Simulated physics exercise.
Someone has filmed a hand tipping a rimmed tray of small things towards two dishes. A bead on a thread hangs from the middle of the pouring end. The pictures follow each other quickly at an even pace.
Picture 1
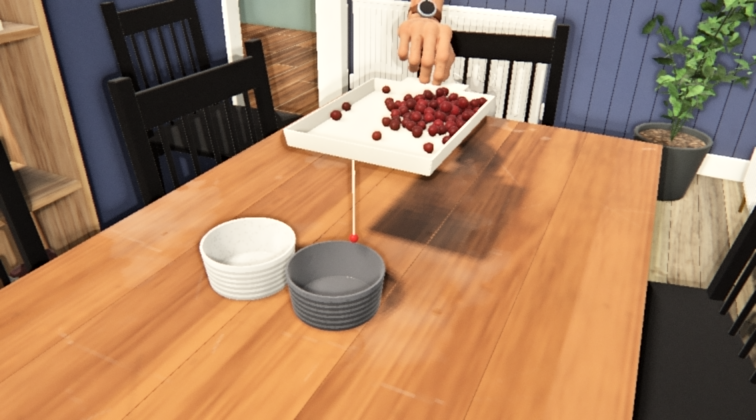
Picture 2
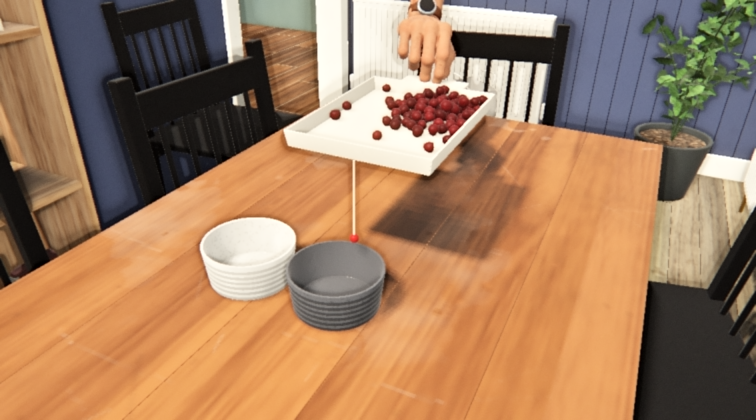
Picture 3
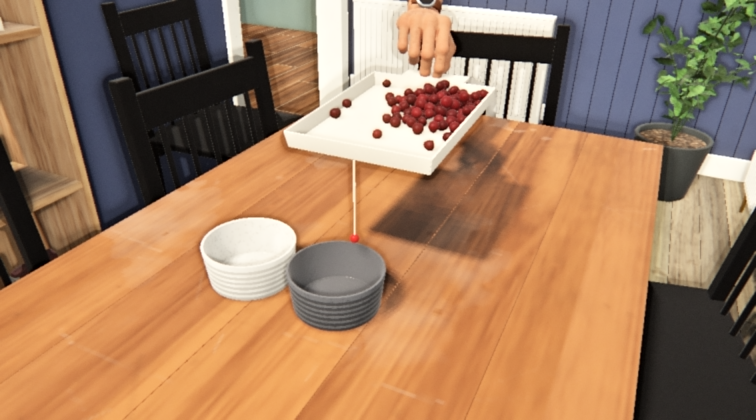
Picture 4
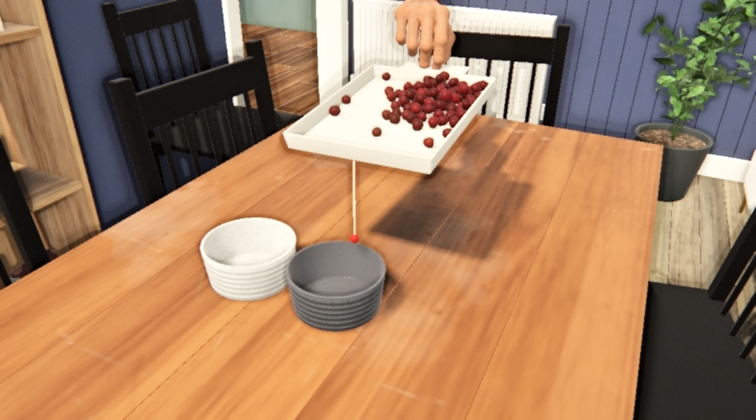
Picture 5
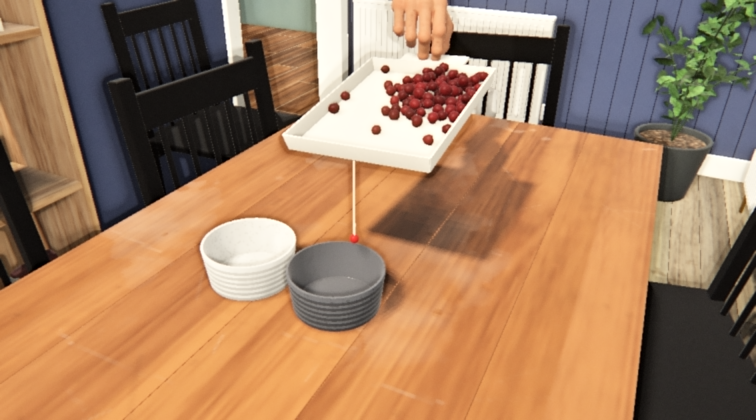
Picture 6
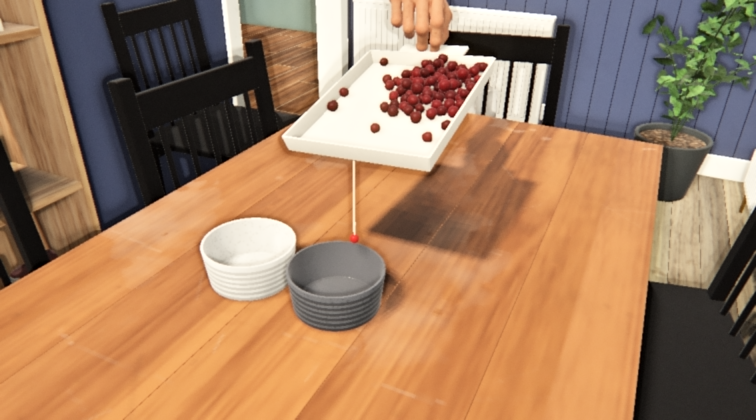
A hand gradually raising the far end of a white tray of dark red cherries above two small ridged dishes.
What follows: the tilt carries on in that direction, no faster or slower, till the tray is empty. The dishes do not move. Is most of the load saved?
The two hold over half of the load.
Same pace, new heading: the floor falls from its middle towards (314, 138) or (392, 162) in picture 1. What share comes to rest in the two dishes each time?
Roughly 50 per cent, and 30 per cent.
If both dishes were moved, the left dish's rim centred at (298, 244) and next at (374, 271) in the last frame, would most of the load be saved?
First above a half, then less than half.
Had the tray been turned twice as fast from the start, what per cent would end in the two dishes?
Roughly 60 in a hundred.
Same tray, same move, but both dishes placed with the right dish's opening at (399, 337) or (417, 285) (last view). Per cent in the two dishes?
About 10 and 60 per cent.
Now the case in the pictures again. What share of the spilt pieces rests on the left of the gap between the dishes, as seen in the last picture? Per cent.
About 70 per cent.
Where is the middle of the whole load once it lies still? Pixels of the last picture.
At about (312, 290).
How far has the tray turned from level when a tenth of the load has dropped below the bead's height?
Roughly 75°.
Soon after the last picture, tray tipped steeply; nearly all on the tray; a stray few in the right dish; a stray few outside both; a stray few in the air.
A little later, tray tipped right over; most on the tray; a small part in the right dish; a small part in the left dish; a stray few outside both; a small part in the air.
Later still, tray tipped past a quarter turn; about half in the right dish; about a third in the left dish; a small part outside both.
At rest, tray tipped past a quarter turn; about half in the right dish; about a third in the left dish; a small part outside both.
